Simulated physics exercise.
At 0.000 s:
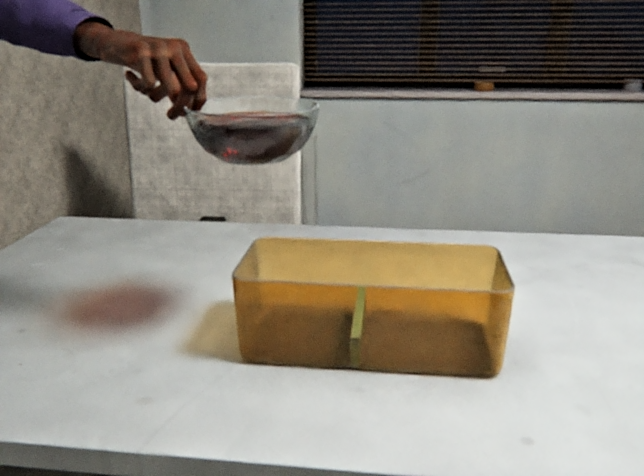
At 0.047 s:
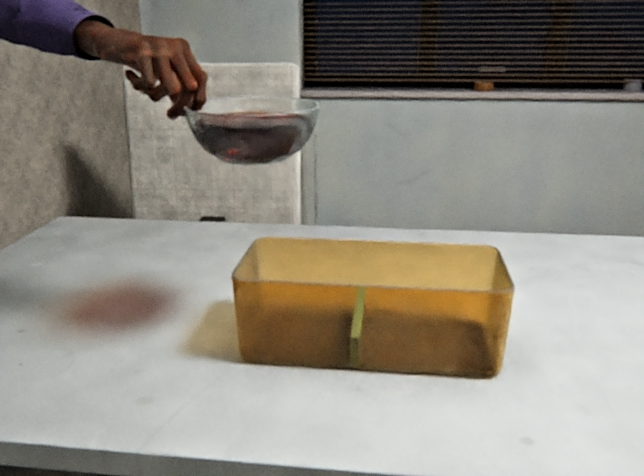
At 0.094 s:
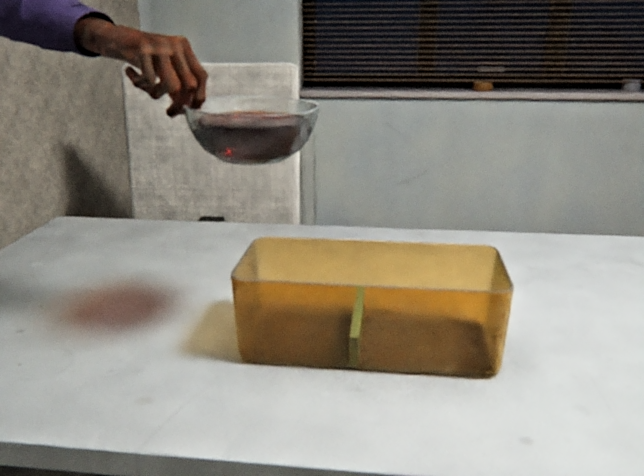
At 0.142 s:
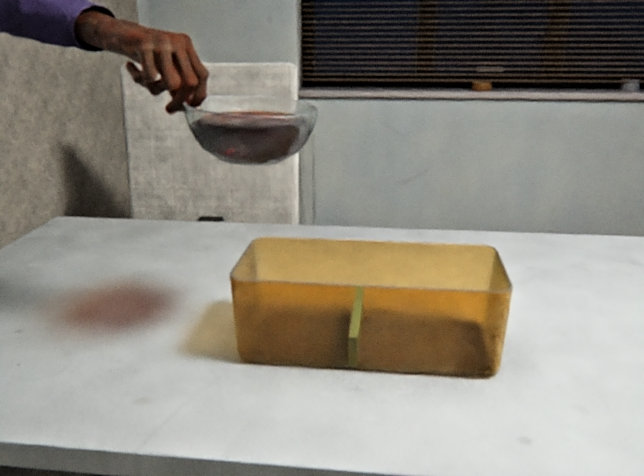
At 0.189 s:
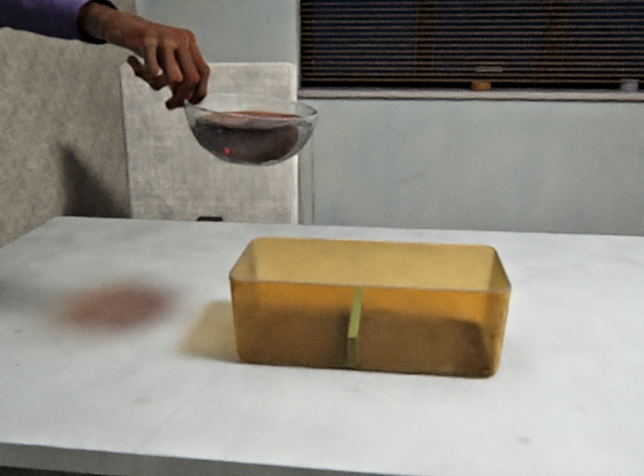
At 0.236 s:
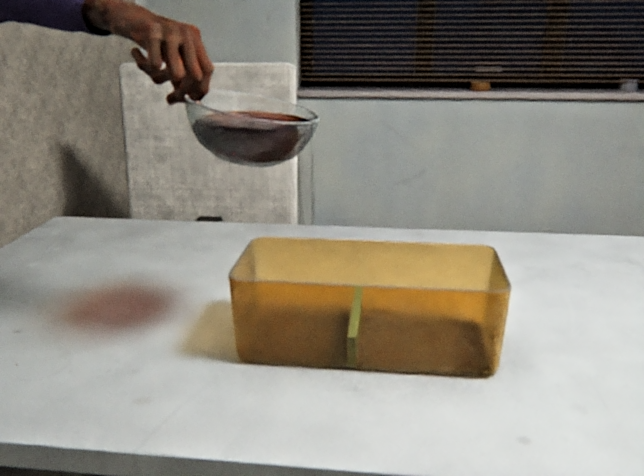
In a plain room with grey walls and a dark blind, a pale tabletop is seen from the front and slightly above. A hand in a purple sleeve holds a clear round bowl of dark reddish liquid at upper left, above a long amber basin with a small greenish upright piece. The bowl stays almost level at first, then tilts slightly down to the right, while the view holds steady.
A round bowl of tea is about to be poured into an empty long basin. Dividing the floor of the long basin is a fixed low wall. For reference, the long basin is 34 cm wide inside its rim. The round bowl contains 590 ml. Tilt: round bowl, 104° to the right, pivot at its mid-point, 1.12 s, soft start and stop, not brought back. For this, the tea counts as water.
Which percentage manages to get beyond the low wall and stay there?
Beyond the low wall, roughly 62 per cent stays.
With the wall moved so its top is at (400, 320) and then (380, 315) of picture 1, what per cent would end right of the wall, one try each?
In order, 5 and 25 per cent.
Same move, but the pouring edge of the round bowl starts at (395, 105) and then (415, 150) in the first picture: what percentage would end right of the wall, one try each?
The first try gives 95 percent and the second 95 percent.
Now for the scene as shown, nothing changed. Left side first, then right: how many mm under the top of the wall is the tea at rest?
Noted: Left near 30 mm, right near 28 mm.
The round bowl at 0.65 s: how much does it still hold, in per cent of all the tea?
Close to 40 in a hundred.
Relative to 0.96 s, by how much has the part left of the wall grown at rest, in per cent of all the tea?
About 7 percent.
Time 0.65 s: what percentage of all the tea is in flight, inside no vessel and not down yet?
44 per cent.
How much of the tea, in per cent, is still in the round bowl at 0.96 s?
Around 1 percent of it.
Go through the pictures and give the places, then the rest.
In the first frame, it leans 0°; its right rim is at (317, 108); the tea meets the walls at (196, 119) and (314, 121); the long basin's rim runs from (244, 257) to (506, 268); the wall's top is at (359, 312).
In the second frame, it leans 0°; its right rim is at (317, 108); the tea meets the walls at (196, 119) and (313, 121).
In the third frame, it leans 2°; its right rim is at (317, 110); the tea meets the walls at (196, 118) and (313, 122).
In the fourth frame, it leans 4°; its right rim is at (317, 112); the tea meets the walls at (196, 118) and (312, 123).
In the fifth frame, it leans 7°; its right rim is at (317, 116); the tea meets the walls at (196, 117) and (312, 124).
In the sixth frame, it leans 11°; its right rim is at (317, 121); the tea meets the walls at (197, 117) and (314, 125).
Then, 0.65 s in, the tilt is 65° and 41 per cent is still to pour, 3 is left of the wall and 13 right of it.
Then, 0.96 s in, the tilt is 99° and 1 per cent is still to pour, 31 is left of the wall and 61 right of it.
Then, 1.27 s in, the tilt is 104° and 0 per cent is still to pour, 38 is left of the wall and 61 right of it.
Then, 1.62 s in, the tilt is 104° and 0 per cent is still to pour, 38 is left of the wall and 61 right of it.
Finally, 38 per cent lies left of the wall, 62 right of it and 1 outside.
